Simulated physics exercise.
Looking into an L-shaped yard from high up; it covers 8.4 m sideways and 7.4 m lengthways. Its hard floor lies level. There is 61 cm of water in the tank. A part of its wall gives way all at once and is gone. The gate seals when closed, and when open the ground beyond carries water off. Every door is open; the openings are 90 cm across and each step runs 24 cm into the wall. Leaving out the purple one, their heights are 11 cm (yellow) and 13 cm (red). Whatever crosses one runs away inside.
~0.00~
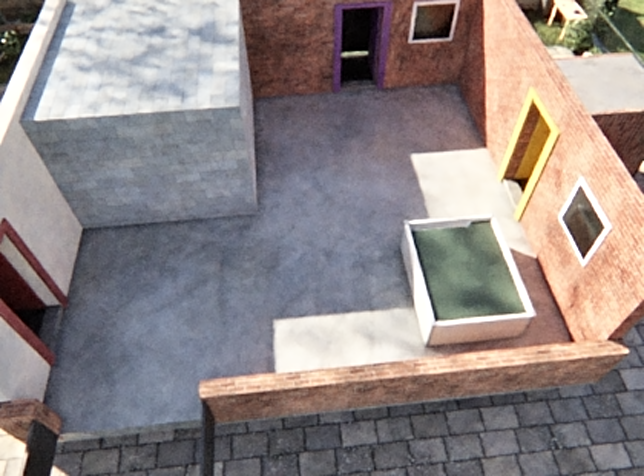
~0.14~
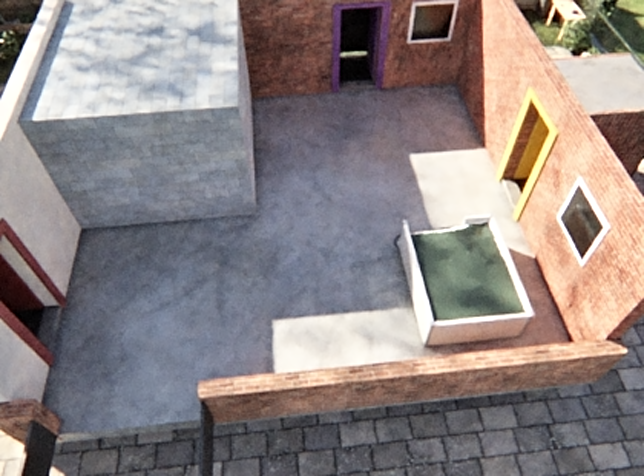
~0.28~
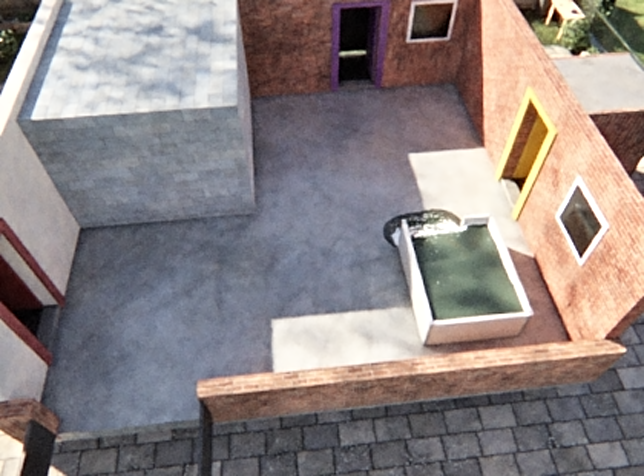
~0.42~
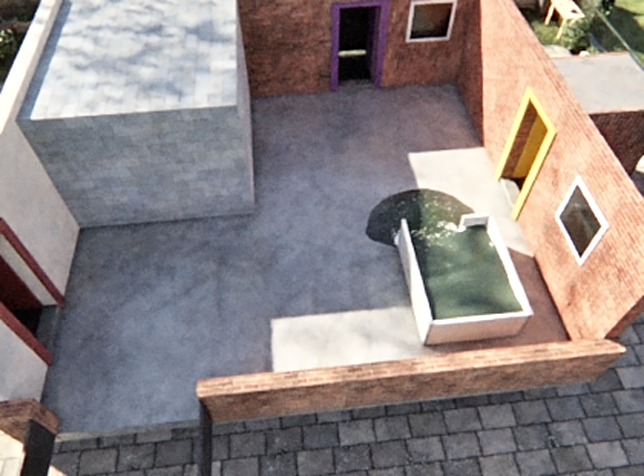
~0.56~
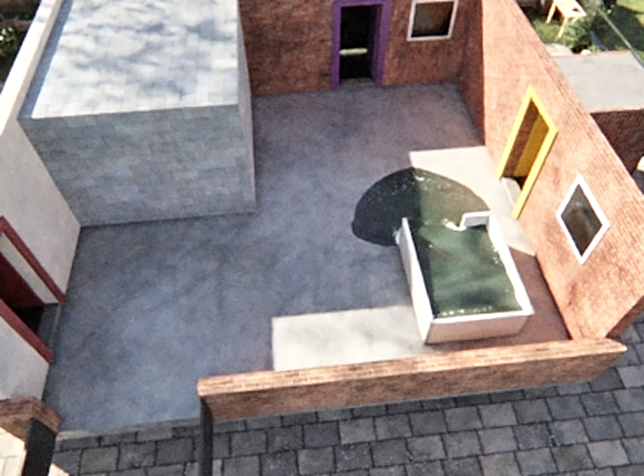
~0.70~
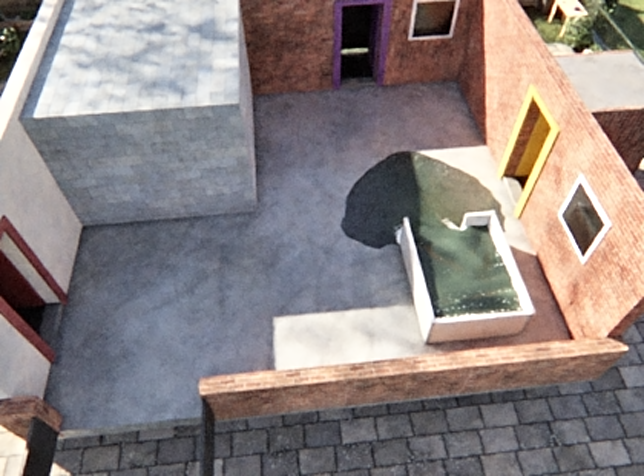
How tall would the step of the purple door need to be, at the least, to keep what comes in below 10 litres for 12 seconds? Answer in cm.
Close to 13.5 cm is just enough.
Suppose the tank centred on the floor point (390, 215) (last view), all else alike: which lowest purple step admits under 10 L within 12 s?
About 21 cm.
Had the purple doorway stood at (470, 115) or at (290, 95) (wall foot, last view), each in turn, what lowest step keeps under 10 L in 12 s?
About 8.5 and 13.5 cm.
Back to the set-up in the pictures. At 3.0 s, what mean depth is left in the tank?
About 21 cm.
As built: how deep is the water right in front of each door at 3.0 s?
Depths in cm: Purple 16, yellow 2, red 0.
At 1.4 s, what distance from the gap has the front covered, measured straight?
About 4.4 m.
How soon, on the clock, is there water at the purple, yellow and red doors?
Purple 1.6 s, yellow 0.9 s, red not in the 12 s.
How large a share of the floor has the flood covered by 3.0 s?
Near 45 per cent is wet.
After 1.4 s water covers 25 % of the floor, deepest (30 cm) near (425, 237); it has not reached the purple door.
After 3.0 s water covers 45 % of the floor, deepest (30 cm) near (256, 94); 16 cm at the purple door, 25 litres in over its 9 cm step.
After 12.0 s water covers 80 % of the floor, deepest (8 cm) near (385, 381); 6 cm at the purple door, 53 litres in over its 9 cm step.
At the purple door as built, the water arrived by 1.6 s and peaked near 17 cm at 2.8 s.
Run again over the same 12 s with other heights there, 28 litres in over 11 cm, 5 litres over 15 cm. The limit of 10 litres is kept from about 13.5 cm up.
